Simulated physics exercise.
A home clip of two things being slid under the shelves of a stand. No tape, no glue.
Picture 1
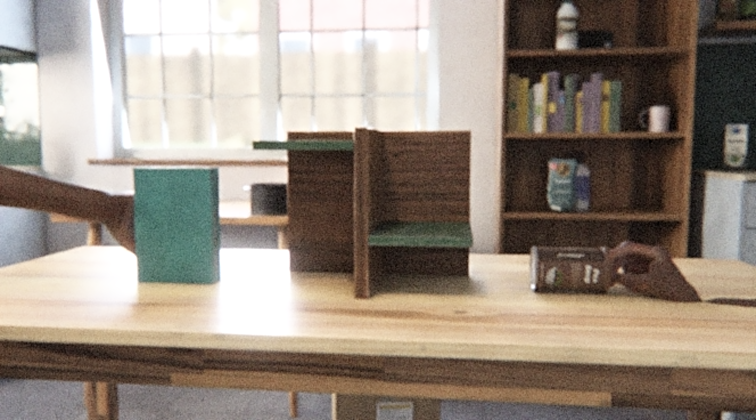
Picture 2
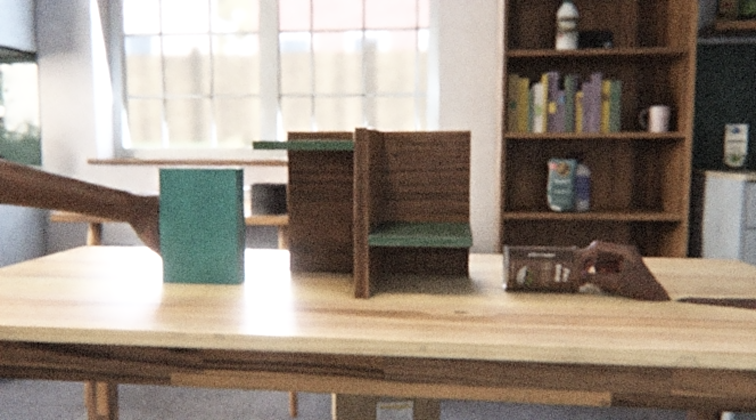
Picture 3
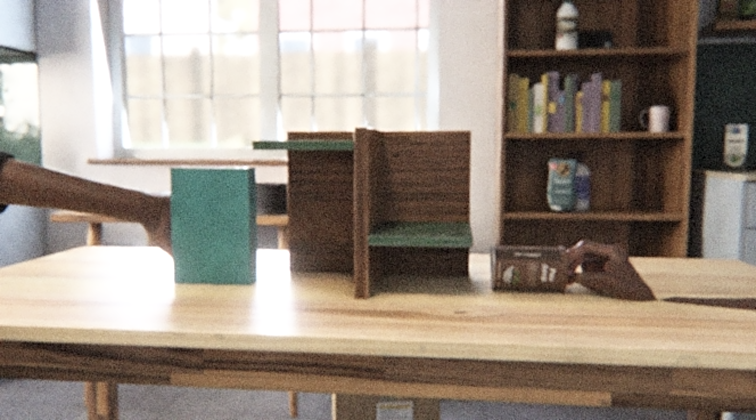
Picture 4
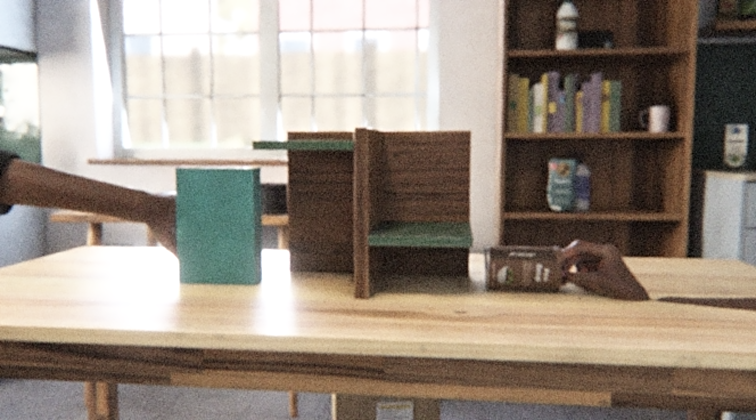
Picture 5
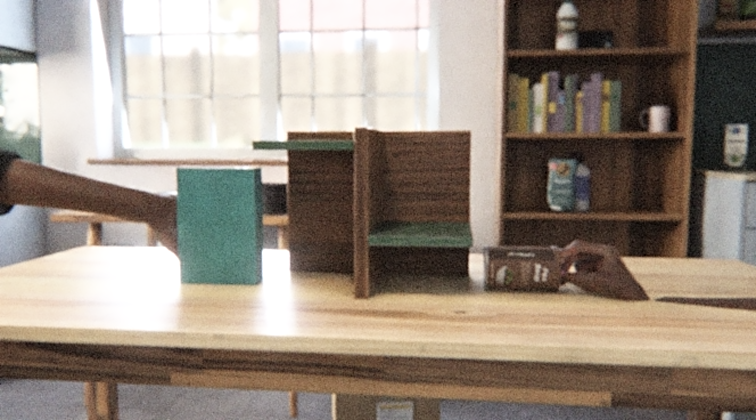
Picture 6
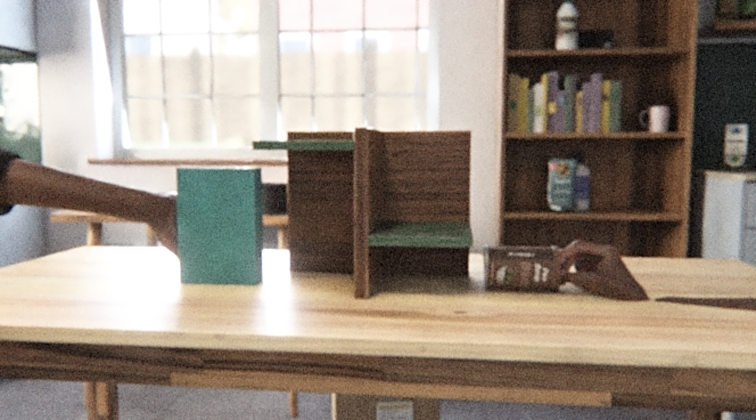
A turquoise book and a brown tin are slid by hands toward a wooden stand.
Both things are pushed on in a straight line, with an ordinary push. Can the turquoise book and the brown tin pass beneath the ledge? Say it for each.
The turquoise book clears the shelf; the brown tin clears the shelf.
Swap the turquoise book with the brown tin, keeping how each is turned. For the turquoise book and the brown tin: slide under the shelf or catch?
The turquoise book stops at the shelf, the brown tin slides in.
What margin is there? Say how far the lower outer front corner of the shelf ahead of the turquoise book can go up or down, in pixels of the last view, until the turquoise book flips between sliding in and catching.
About 20 pixels down.
Then, 0.44 s past the last view, turquoise book sliding up to the opening near (255, 226); brown tin sliding up to the opening near (484, 267).
Finally, the turquoise book goes under, near (315, 227); the brown tin goes under, near (431, 266).
